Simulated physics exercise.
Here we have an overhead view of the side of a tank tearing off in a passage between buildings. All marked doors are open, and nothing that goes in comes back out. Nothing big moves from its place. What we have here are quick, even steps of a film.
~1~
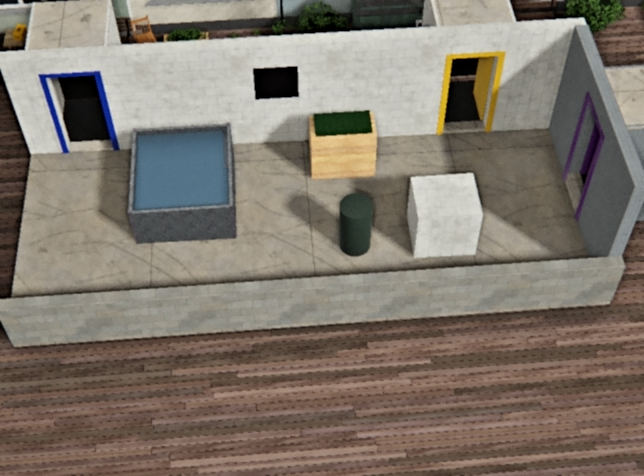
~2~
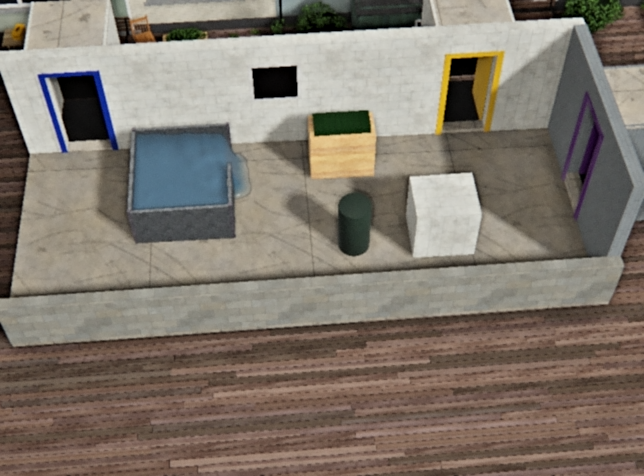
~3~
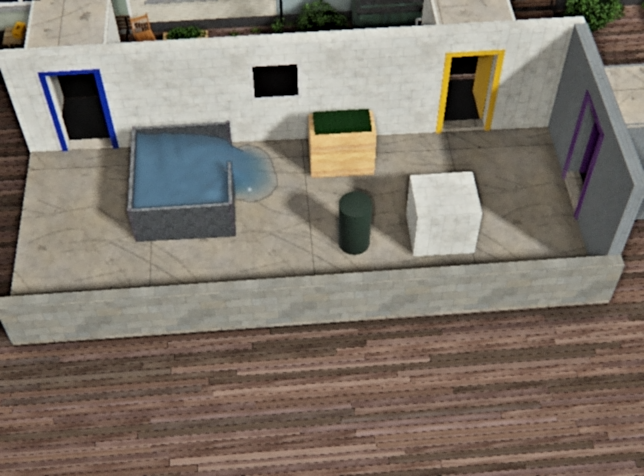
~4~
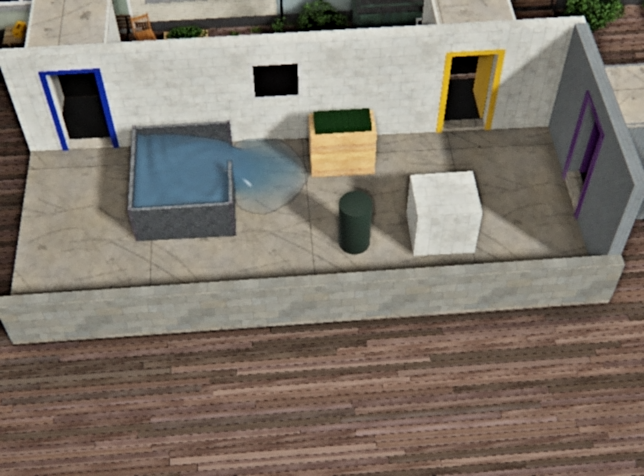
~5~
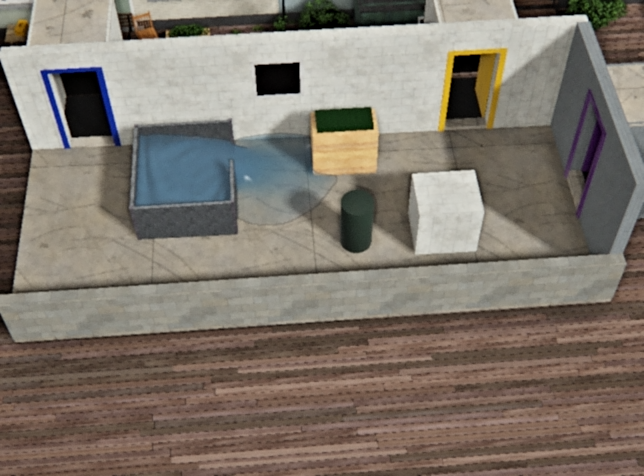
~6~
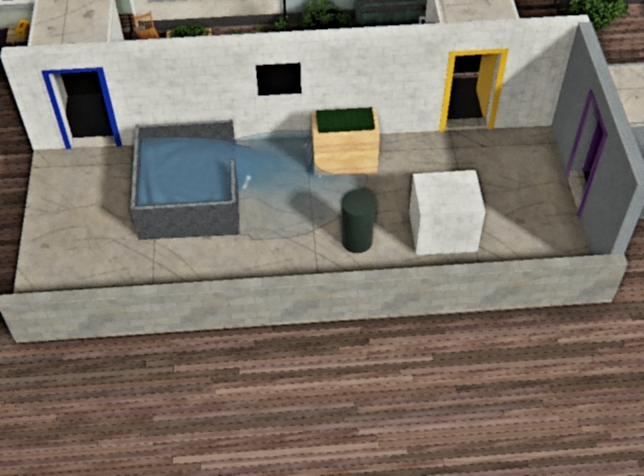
Water pours from the right side of the gray tank and spreads across the paved floor.
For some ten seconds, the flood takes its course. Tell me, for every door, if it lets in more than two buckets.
Here it is: The blue door keeps it to two or fewer; the yellow door lets more than two through; the purple door keeps it to two or fewer.
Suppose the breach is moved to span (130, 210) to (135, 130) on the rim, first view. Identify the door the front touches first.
That's the door marked blue.
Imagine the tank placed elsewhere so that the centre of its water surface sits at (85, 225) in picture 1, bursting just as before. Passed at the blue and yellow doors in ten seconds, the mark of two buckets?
The blue door stays within the threshold, and the yellow door exceeds the threshold.
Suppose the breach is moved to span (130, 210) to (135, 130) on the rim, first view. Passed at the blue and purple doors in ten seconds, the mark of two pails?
As for the blue door, it overshoots; as for the purple door, it sits short of it.
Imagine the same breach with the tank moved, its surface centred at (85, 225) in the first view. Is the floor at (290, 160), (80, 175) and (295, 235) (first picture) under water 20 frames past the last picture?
As listed: Covered, free of water, flooded.
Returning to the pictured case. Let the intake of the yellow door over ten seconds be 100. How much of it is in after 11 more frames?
Share at that point: Close to 0 in a hundred.
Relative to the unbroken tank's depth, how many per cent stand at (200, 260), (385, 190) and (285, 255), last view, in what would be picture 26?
In order: 0, 2, 2 %.
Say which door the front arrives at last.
It's the blue-painted one.
A moment on, water covers 25 % of the floor; the blue door not reached, the yellow door wet at the sill, nothing in, the purple door not reached.
Next, water covers 45 % of the floor; the blue door not reached, the yellow door wet at the sill, nothing in, the purple door wet at the sill, nothing in.
Then, water covers 60 % of the floor; the blue door wet at the sill, nothing in, the yellow door wet at the sill, nothing in, the purple door under two buckets in.
Later, water covers 80 % of the floor; the blue door wet at the sill, nothing in, the yellow door wet at the sill, nothing in, the purple door under two buckets in.
In the end, water covers 90 % of the floor; the blue door wet at the sill, nothing in, the yellow door over two buckets in, the purple door under two buckets in.
